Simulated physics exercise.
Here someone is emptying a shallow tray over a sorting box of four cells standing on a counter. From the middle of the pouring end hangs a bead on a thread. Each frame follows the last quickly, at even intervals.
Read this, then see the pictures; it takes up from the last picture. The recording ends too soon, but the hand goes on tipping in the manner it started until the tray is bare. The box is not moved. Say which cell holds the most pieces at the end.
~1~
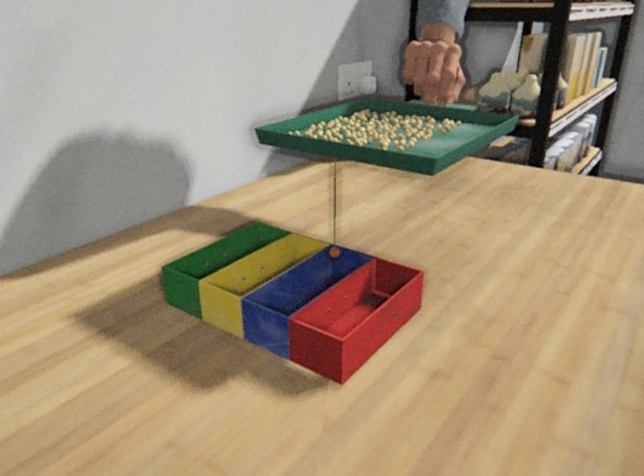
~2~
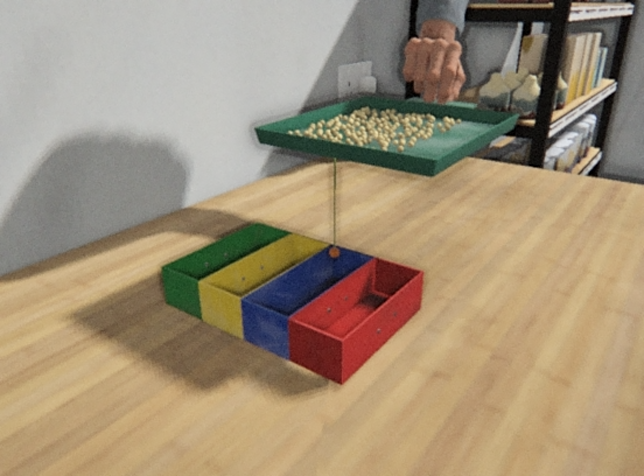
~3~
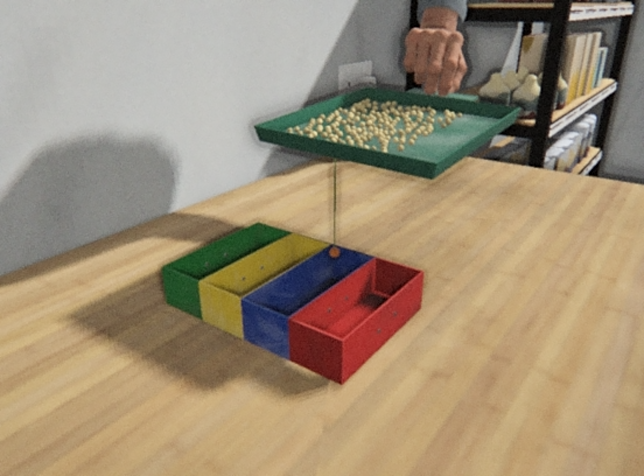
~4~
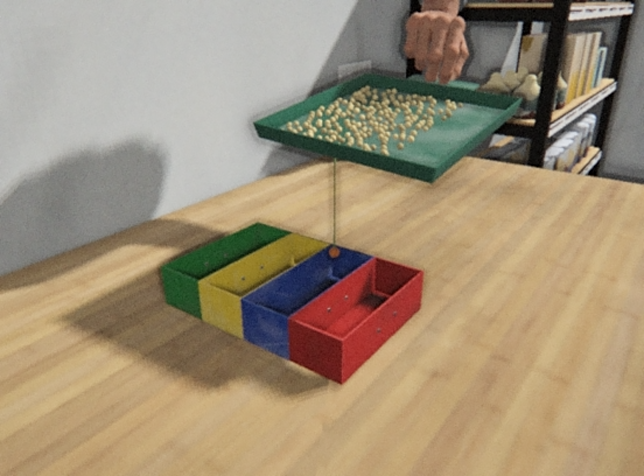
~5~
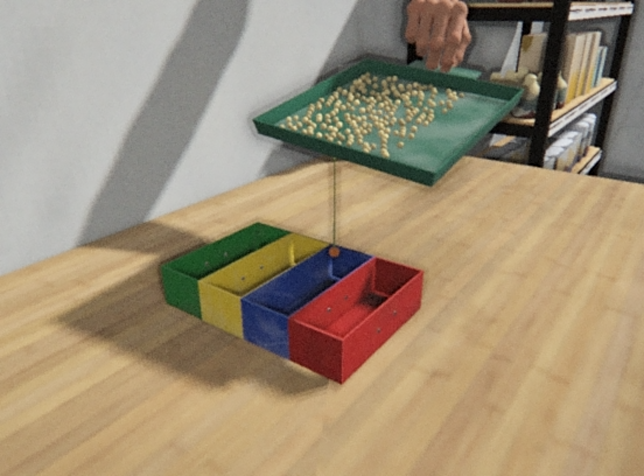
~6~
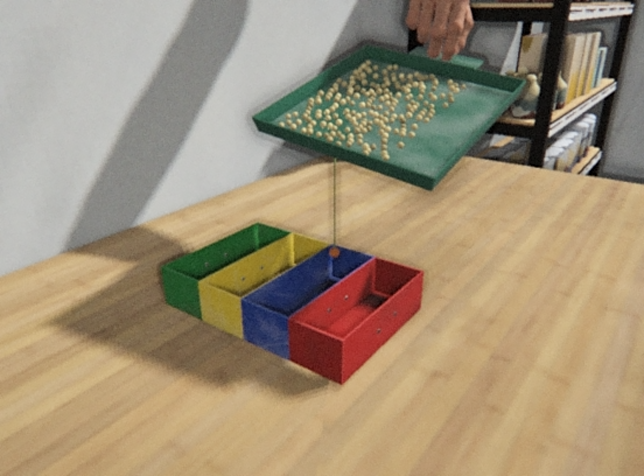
At the end the red cell holds the most.
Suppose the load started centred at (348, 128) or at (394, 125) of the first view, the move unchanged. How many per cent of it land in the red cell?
Around 40 percent the first time, around 40 percent the second.
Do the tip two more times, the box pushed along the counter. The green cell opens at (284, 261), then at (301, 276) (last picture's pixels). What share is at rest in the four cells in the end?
The first yields 100 per cent and the second 100 per cent.
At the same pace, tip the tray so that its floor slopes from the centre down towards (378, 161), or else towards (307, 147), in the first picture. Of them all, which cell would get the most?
The red one, then the yellow one.
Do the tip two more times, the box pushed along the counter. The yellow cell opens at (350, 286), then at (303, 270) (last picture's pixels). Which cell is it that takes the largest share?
So it's blue for the first shift and red for the second.
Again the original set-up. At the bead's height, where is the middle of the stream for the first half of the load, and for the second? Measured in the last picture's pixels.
Initially about (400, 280); subsequently about (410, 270).
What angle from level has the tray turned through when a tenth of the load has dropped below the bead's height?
65 degrees.
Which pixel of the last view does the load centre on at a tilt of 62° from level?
Check around (398, 178) in the last picture.
Soon, tray tipped steeply; most on the tray; a stray few in the red cell; a small part falling or outside the box.
A while on, tray tipped past a quarter turn; about two thirds on the tray; a stray few in the red cell; about a third falling or outside the box.
Towards the end, tray tipped past a quarter turn; about half in the red cell; a stray few in the blue cell; a stray few in the yellow cell; about half falling or outside the box.
Finally, tray tipped past a quarter turn; about half in the red cell; a stray few in the blue cell; a stray few in the yellow cell; none in the green cell; about half outside the box.
